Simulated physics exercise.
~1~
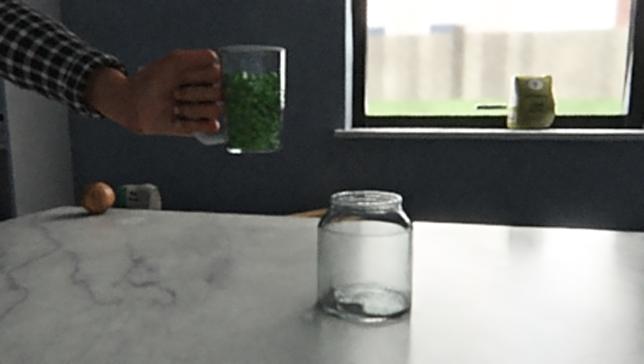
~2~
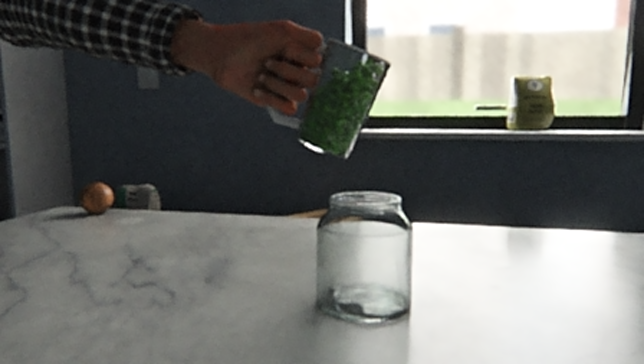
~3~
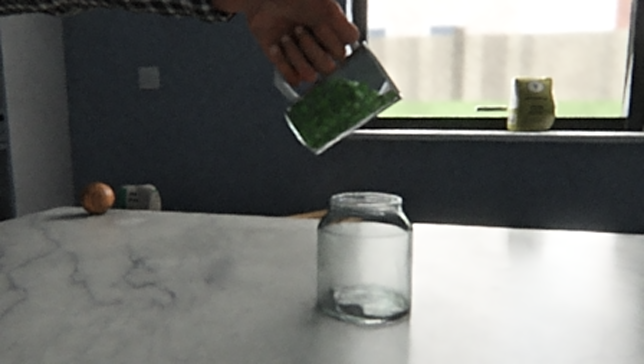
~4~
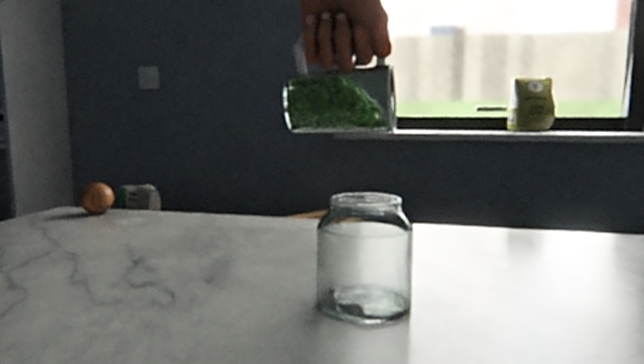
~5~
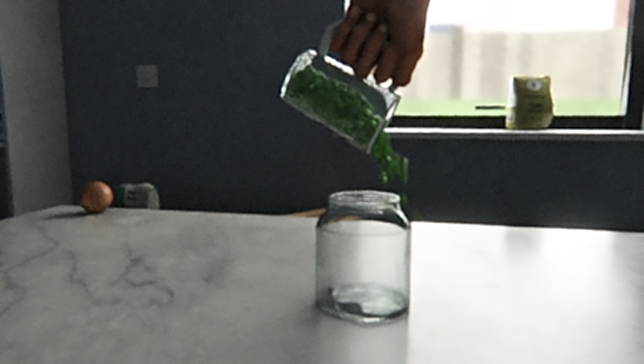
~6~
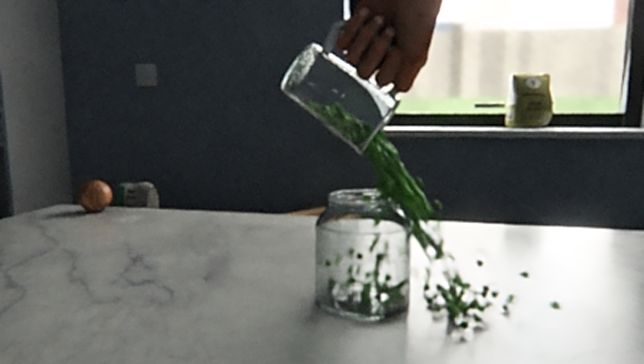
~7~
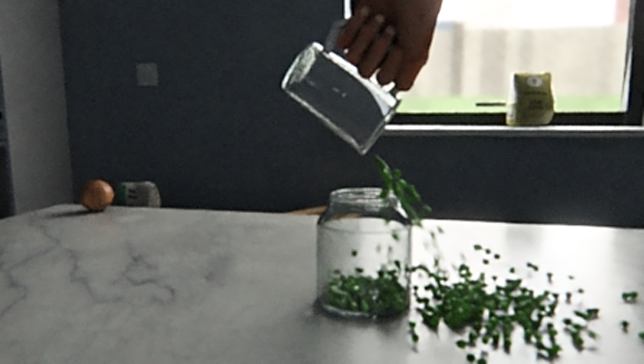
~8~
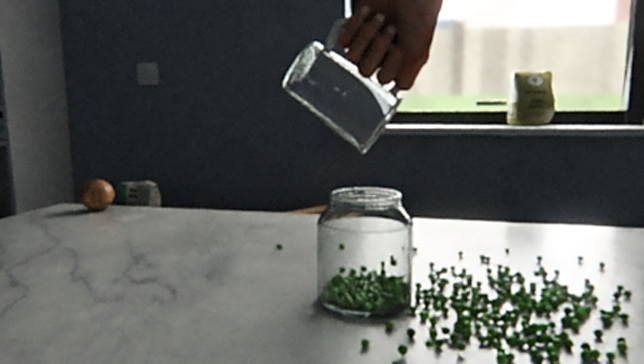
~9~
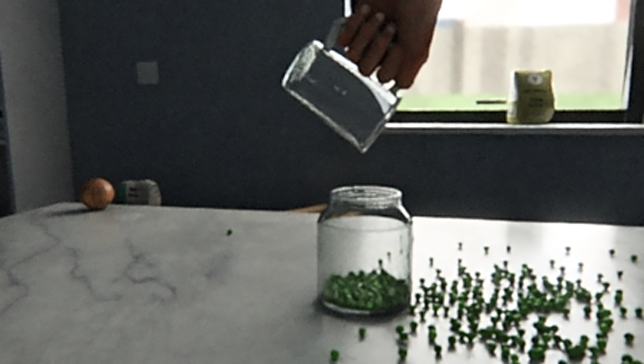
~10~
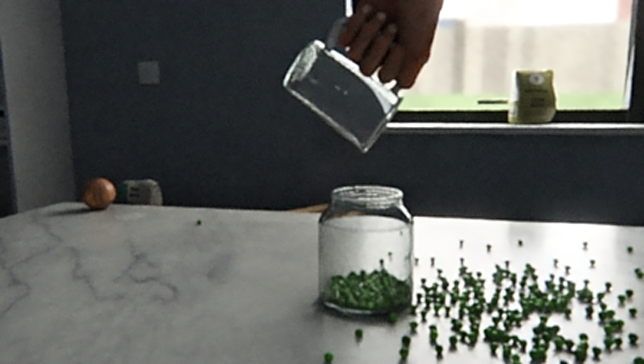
In a dim room with dark walls, seen from the front across a pale marbled table, an empty glass jar stands near the centre, with a brown round object at the left and a yellowish packet on the bright windowsill at the right. A hand in a checked sleeve carries a clear handled cup of green peas rightward above the jar, tilting it. The cup tips further and the peas stream out, some dropping into the jar while many scatter to its right. Finally, the emptied cup stays tilted overhead, the jar is partly filled, and most peas lie across the table.
